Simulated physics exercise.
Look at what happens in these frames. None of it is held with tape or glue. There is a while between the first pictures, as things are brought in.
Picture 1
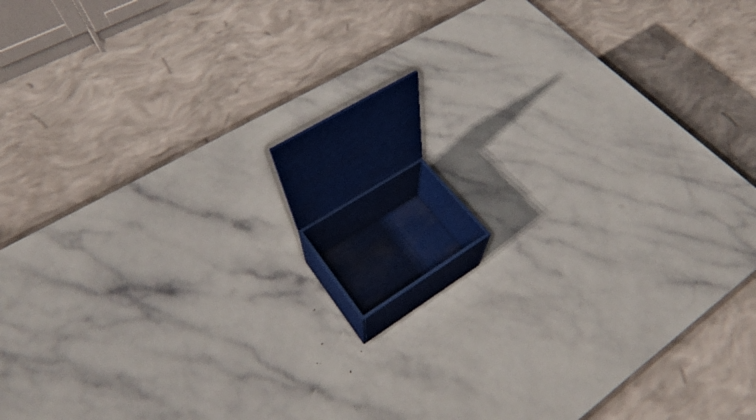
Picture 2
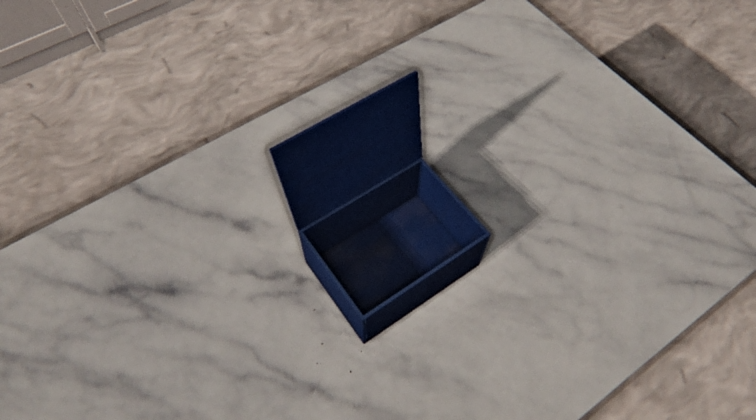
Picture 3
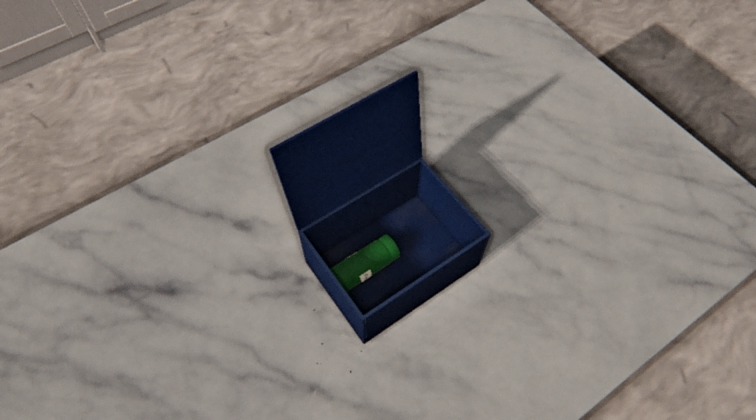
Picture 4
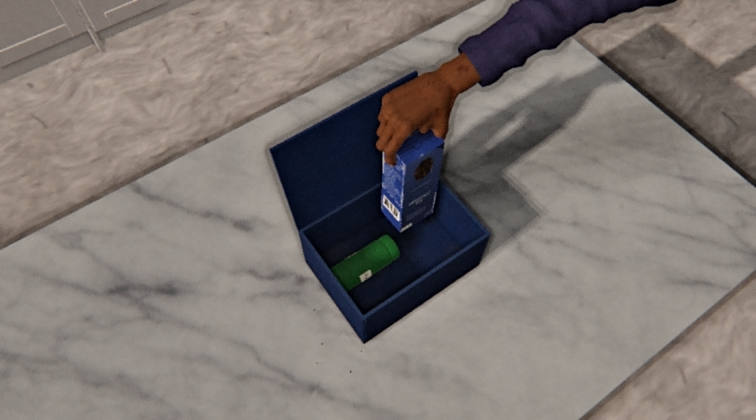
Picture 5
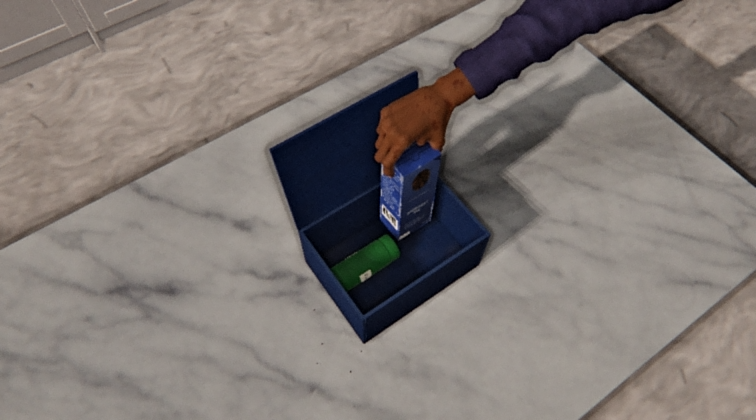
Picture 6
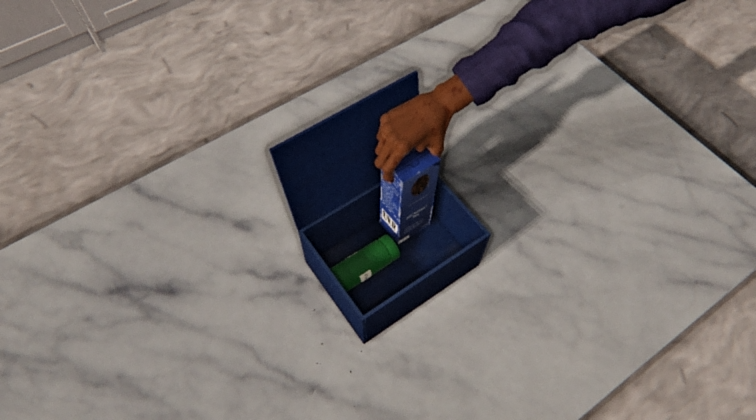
In the video, an open blue box sits empty on a marble surface, then a green shaker appears lying inside it. A hand reaches in from the upper right, lowers a blue carton into the box and keeps holding it.
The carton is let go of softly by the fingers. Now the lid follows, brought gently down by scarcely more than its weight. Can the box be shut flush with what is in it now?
No, not flush.
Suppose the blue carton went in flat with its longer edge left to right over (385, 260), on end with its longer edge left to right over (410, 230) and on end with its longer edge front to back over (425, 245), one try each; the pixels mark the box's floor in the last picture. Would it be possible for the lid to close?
First, it sits on the rim; second, it stays ajar; third, it stays ajar.
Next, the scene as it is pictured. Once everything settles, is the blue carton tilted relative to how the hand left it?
As it turns out, it changes its angle.
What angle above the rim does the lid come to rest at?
Some 25 degrees above the rim, more or less.
Then, 1.30 s later than the last frame, lid 81° above the rim.
Then, 1.90 s later than the last frame, lid 49° above the rim; blue carton tilted by 21° near (422, 210).
Then, 2.50 s later than the last frame, lid 24° above the rim; blue carton tilted by 44° near (436, 231).
When it is over, lid 24° above the rim; lying over in the box, blue carton; green shaker as before. End places, in pixels of the last picture, blue carton near (436, 230).
